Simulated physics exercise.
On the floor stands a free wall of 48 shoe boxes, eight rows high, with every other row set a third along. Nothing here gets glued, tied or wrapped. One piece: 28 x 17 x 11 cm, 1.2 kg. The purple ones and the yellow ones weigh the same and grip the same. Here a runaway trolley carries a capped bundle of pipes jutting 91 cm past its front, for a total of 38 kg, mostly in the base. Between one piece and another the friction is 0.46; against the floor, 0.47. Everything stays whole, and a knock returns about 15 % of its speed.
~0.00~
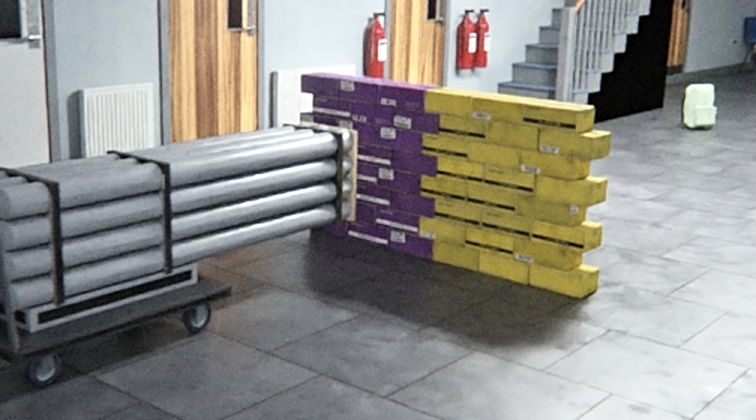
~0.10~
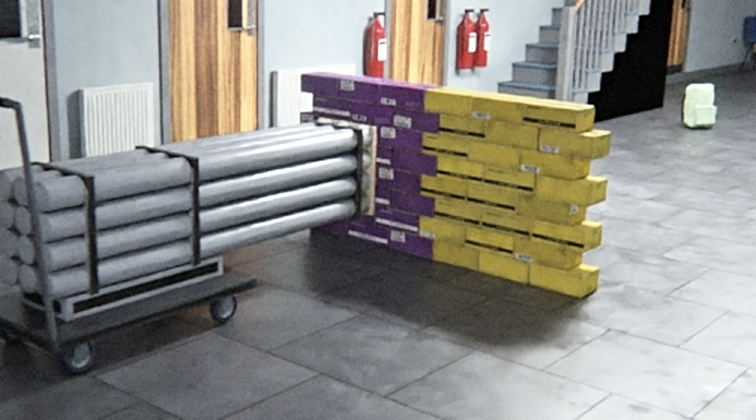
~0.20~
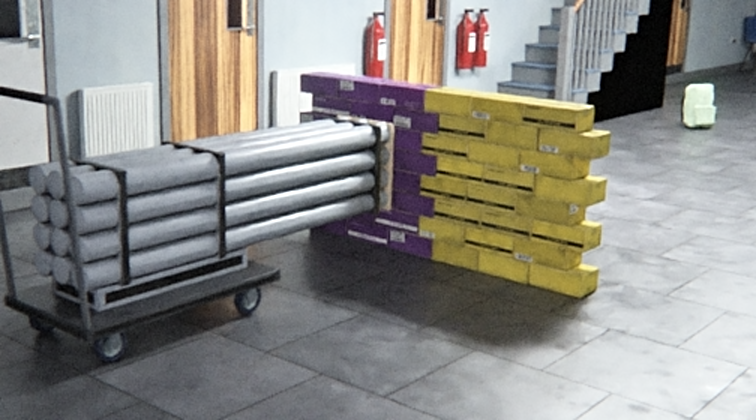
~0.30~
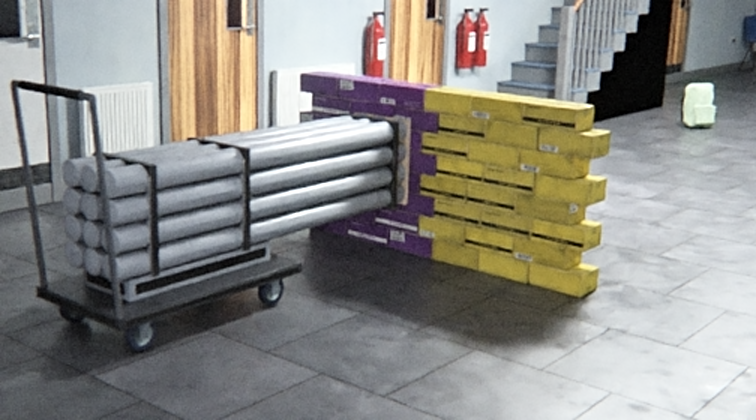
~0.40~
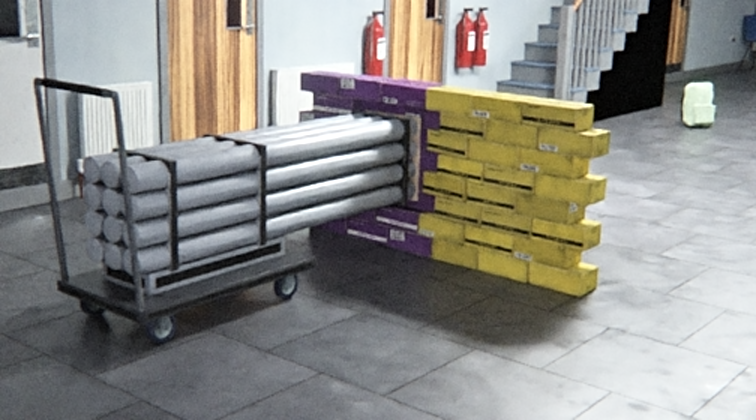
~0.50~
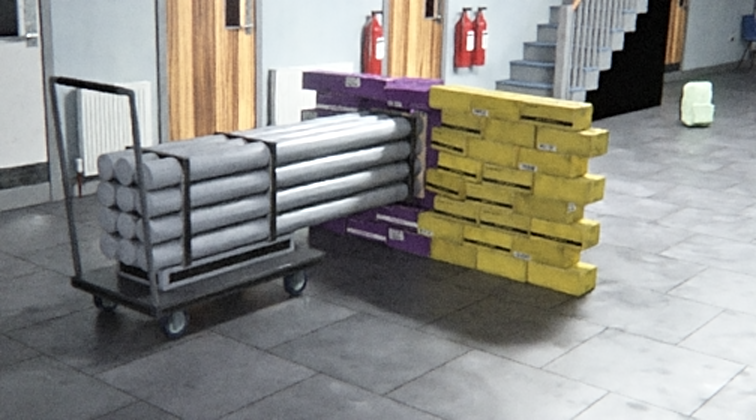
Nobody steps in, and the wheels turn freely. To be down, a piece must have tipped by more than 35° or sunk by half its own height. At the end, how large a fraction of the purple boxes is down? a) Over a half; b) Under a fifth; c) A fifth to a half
a.
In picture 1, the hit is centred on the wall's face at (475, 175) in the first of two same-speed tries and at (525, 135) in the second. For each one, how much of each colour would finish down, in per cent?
First try then second: Yellow 80 and 50, purple 20 and 0 per cent.
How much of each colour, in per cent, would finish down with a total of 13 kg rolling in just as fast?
Yellow 0, purple 0 per cent.
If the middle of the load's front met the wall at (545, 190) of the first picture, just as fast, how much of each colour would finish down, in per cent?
For yellow it's 80 per cent, for purple 10 per cent.
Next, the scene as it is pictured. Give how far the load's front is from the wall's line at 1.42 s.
Roughly 45 cm past it.
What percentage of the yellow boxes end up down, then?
Taking the yellow group, 40 in a hundred end up down.
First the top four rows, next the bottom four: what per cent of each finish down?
Top: 80%, bottom: 40%.
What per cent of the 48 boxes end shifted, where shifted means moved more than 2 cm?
Fraction: 60 %.
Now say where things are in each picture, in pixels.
In the first frame (places mark the middle of the side facing us), load (349, 160) 45 cm short of the wall; top purple box (318, 86); top yellow box (550, 118); nothing disturbed.
The second frame shows load (368, 155) 31 cm short of the wall; top purple box (318, 85).
The third frame shows load (386, 152) 16 cm short of the wall; top purple box (318, 85).
The fourth frame shows load (403, 148) 18 mm short of the wall; top purple box (318, 85).
The fifth frame shows load (414, 144) 8 cm into the wall's line; top purple box (318, 84); steepest lean 4°, the box at (403, 96); 20 disturbed, none down.
The sixth frame shows load (420, 142) 15 cm into the wall's line; top purple box (322, 83) shifted 34 mm; top yellow box (547, 116); steepest lean 16°, the box at (406, 99); 27 disturbed, none down.
After 0.72 s, load 25 cm past the wall's line, still rolling; 1 of the 24 purple boxes down (1 of 48 in all colours); top purple box leaning 13°; top yellow box leaning 14°.
After 1.00 s, load 34 cm past the wall's line, still rolling; 19 of the 24 purple boxes down (28 of 48 in all colours); top purple box leaning 51°, 19 cm lower; top yellow box leaning 45°.
After 1.42 s, load 44 cm past the wall's line, still rolling; 20 of the 24 purple boxes down (29 of 48 in all colours); top purple box upside down; top yellow box on its side.
At rest (3.0 s), load 55 cm past the wall's line, stopped; 20 of the 24 purple boxes down (29 of 48 in all colours); top purple box upside down; top yellow box upside down. That is 83 per cent. As the last picture would show them, middles, top purple box near (425, 173), top yellow box near (647, 269).
